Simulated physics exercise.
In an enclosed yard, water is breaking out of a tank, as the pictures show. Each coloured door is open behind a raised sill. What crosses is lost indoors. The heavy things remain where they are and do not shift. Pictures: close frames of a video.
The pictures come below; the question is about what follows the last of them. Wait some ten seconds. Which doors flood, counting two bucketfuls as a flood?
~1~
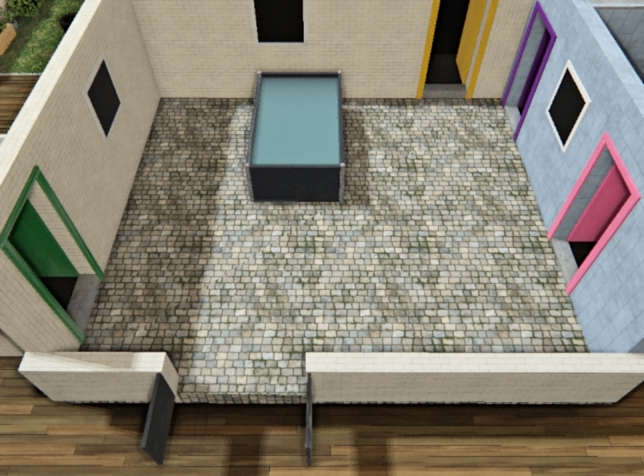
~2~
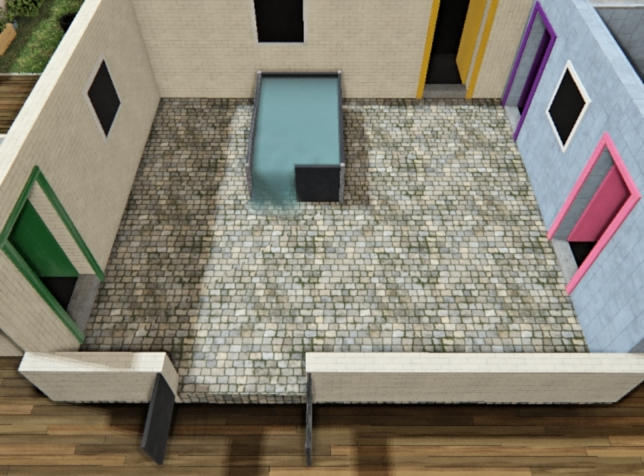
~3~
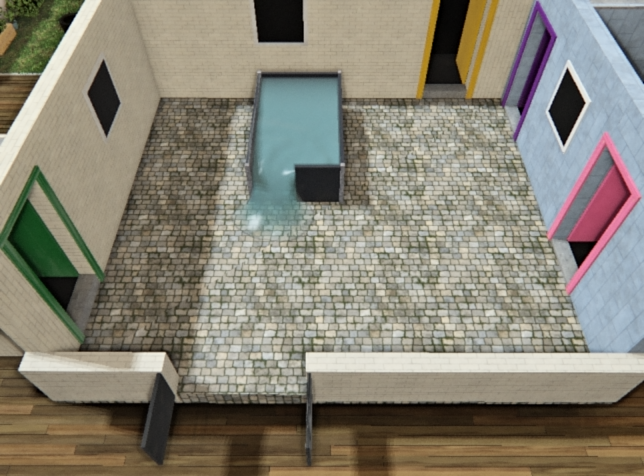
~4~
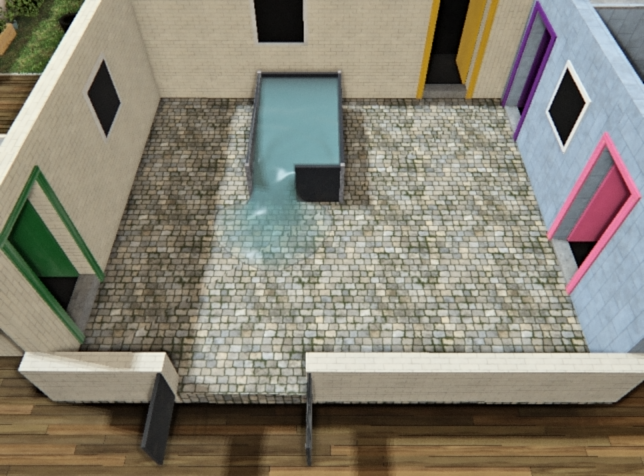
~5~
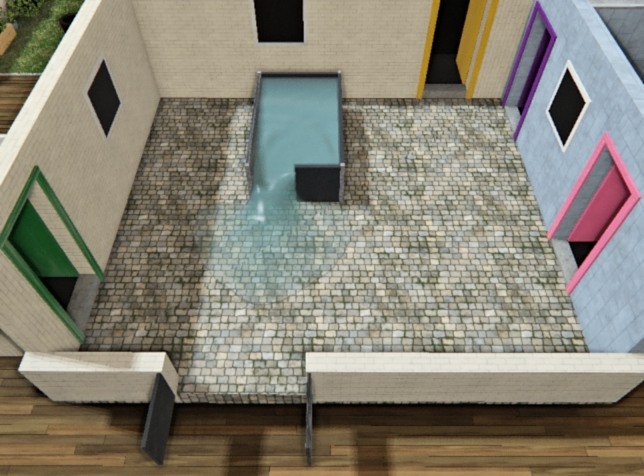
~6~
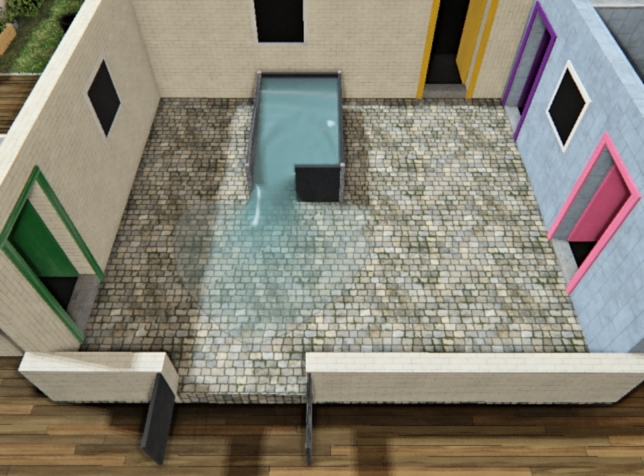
The pink door copes honestly, the green door copes honestly, the yellow door copes honestly, the purple door copes honestly.
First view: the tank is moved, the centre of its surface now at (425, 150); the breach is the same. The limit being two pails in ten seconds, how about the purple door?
The purple door exceeds the threshold.
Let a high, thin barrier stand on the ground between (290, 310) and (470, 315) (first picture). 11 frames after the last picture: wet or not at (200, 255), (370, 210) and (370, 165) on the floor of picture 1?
Results in sequence: Swamped / bone-dry / bone-dry.
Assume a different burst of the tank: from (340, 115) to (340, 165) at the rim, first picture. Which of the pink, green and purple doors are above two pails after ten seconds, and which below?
I'd say the pink one crosses the line, the green one stays shy of the line and the purple one crosses the line.
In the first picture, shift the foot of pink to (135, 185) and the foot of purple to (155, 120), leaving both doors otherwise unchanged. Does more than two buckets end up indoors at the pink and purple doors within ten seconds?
Door by door: Pink is spared, purple is spared.
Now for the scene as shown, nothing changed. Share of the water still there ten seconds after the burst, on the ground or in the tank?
I'd estimate close to 60 per cent.
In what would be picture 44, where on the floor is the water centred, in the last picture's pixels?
Roughly at (294, 214).
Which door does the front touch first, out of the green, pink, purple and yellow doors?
Answer: The green door.
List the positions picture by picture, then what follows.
The first picture shows the tank at (298, 119) is whole and still.
In the second picture, water pours out at (274, 187) and has run to (250, 209).
In the third picture, water pours out at (275, 190) and has run to (295, 234).
In the fourth picture, water pours out at (275, 190) and has run to (259, 265).
In the fifth picture, water pours out at (275, 190) and has run to (256, 298).
In the sixth picture, the front is at (243, 335), out from the gap at (275, 190).
A moment on, water covers 30 % of the floor; the pink door not reached, the green door not reached, the yellow door not reached, the purple door not reached.
Next, water covers 35 % of the floor; the pink door not reached, the green door wet at the sill, nothing in, the yellow door not reached, the purple door not reached.
Then, water covers 40 % of the floor; the pink door not reached, the green door wet at the sill, nothing in, the yellow door not reached, the purple door not reached.
Later, water covers 60 % of the floor; the pink door under two buckets in, the green door wet at the sill, nothing in, the yellow door not reached, the purple door not reached.
In the end, water covers 90 % of the floor; the pink door under two buckets in, the green door wet at the sill, nothing in, the yellow door wet at the sill, nothing in, the purple door wet at the sill, nothing in.
